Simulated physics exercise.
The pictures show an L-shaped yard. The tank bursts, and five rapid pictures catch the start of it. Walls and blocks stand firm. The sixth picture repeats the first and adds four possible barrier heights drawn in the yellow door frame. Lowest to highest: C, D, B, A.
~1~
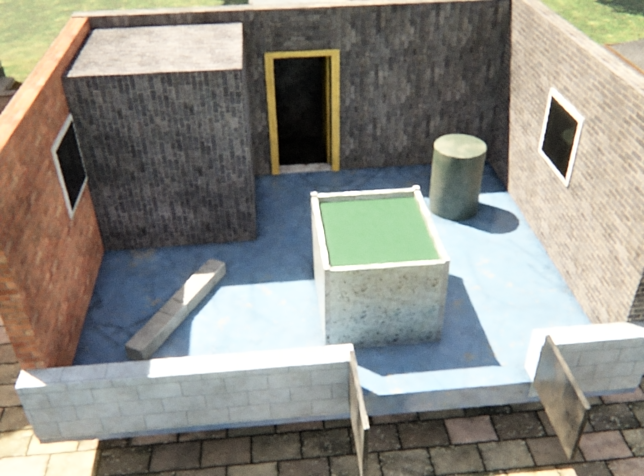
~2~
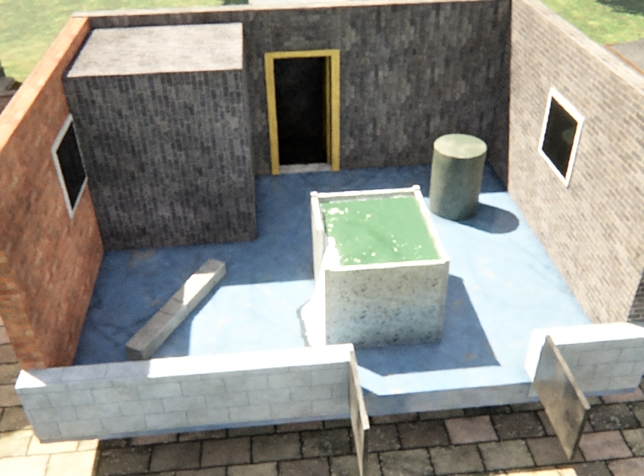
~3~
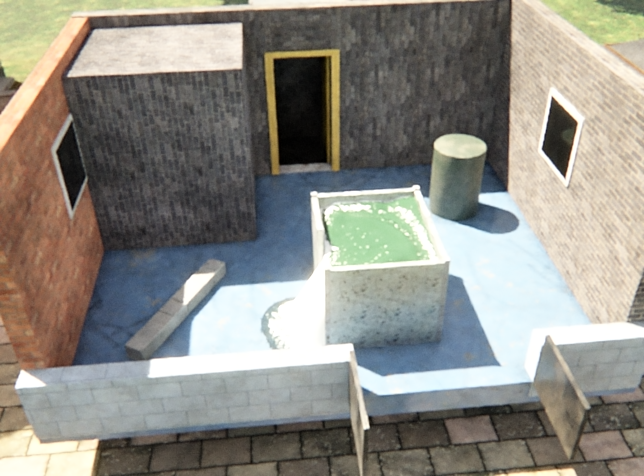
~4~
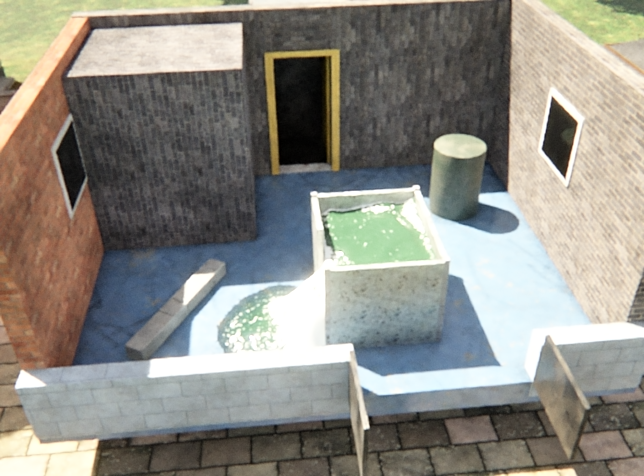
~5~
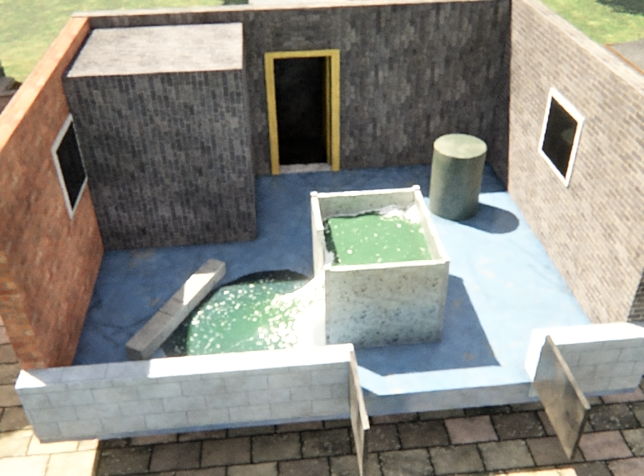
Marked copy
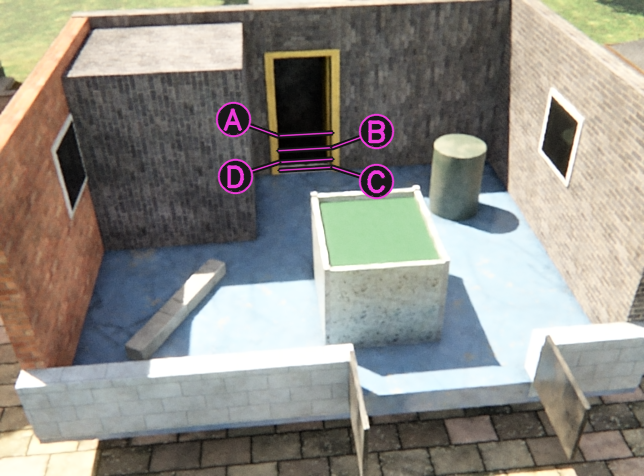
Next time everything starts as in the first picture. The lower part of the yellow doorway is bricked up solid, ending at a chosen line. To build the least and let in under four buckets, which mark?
I would pick line C.
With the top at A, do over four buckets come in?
No, not at all.
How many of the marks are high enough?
All of the four.
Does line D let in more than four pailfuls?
No, not at all.
In magenta, A at (305, 134); B at (305, 149); C at (306, 168); D at (305, 160); from the bottom up C, D, B, A.
For line A, nothing gets over.
For line B, nothing gets over.
For line C, nothing gets over.
For line D, nothing gets over.
